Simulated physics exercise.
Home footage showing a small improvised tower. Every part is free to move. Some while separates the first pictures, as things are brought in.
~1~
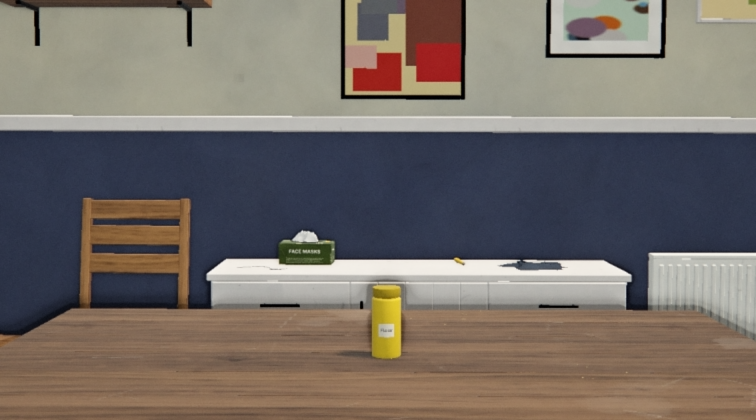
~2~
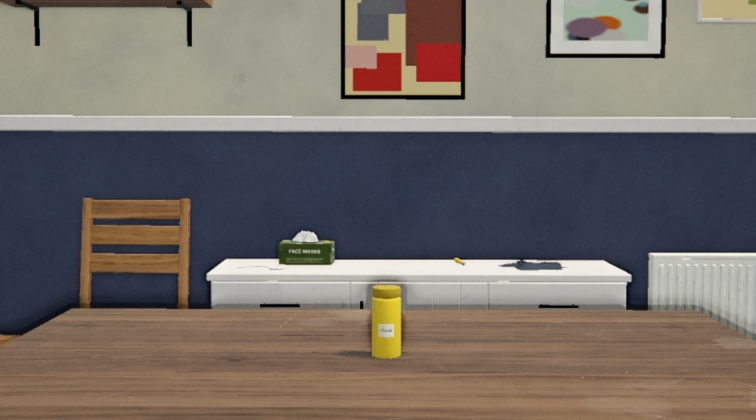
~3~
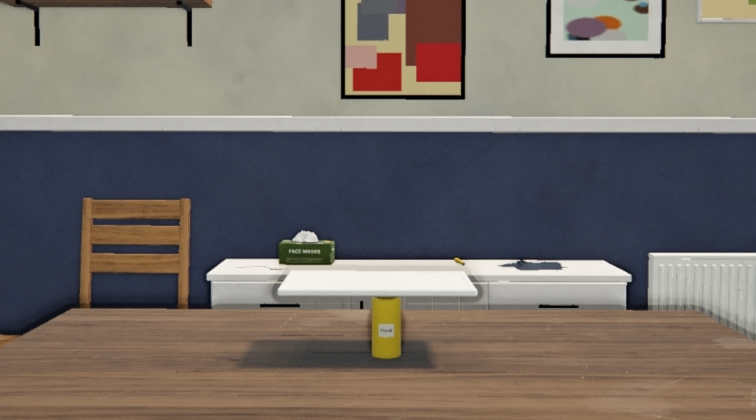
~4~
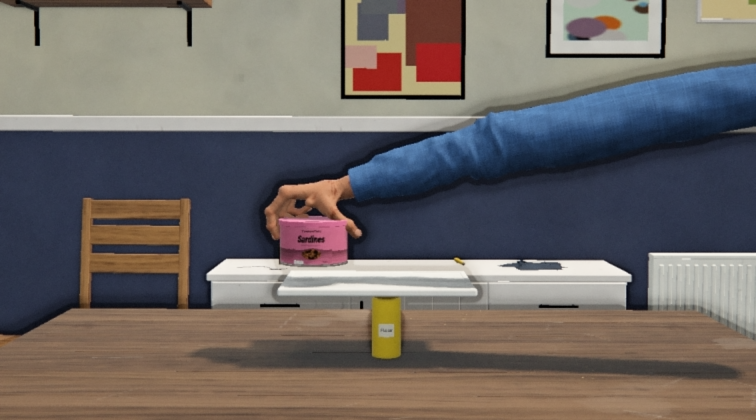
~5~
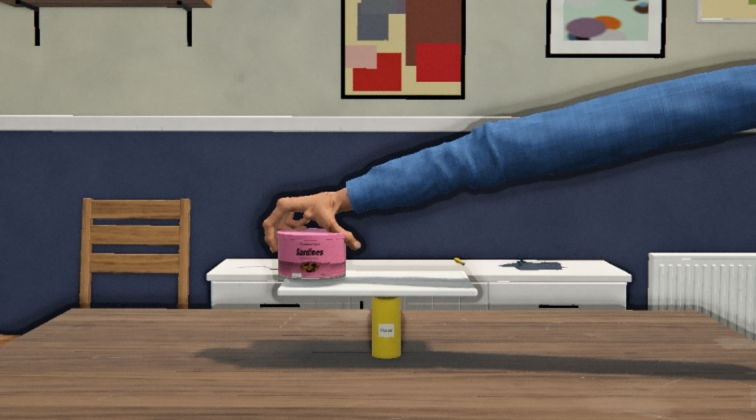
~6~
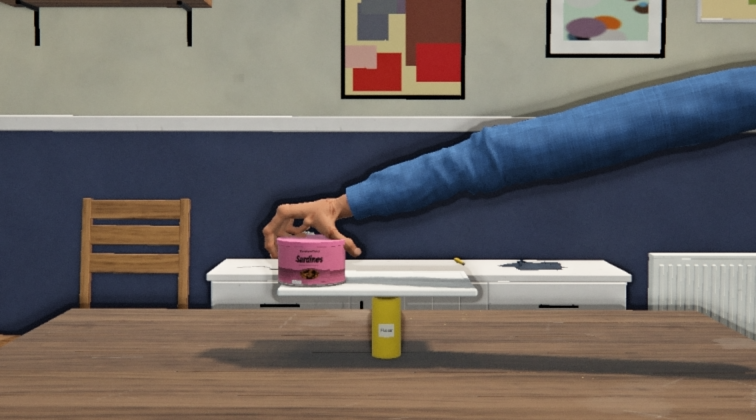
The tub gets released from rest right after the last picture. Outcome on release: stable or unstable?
Unstable.
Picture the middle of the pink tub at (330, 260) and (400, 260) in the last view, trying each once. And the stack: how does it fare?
Well, the first time the stack comes down, and the second time it stays put.
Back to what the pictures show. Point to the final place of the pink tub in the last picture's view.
At about (213, 336).
Then, 0.30 s past the last view, pink tub now fallen; white lid rocked 46° from its first pose.
Then, 0.60 s past the last view, white lid rocked 46° from its first pose.
Then, 1.20 s past the last view, white lid rocked 38° from its first pose.
Finally, fallen, pink tub; down or leaning hard in the stack, white lid; yellow shaker still in place. Final places as the last picture's camera would see them, pink tub near (212, 336). The stack comes apart.
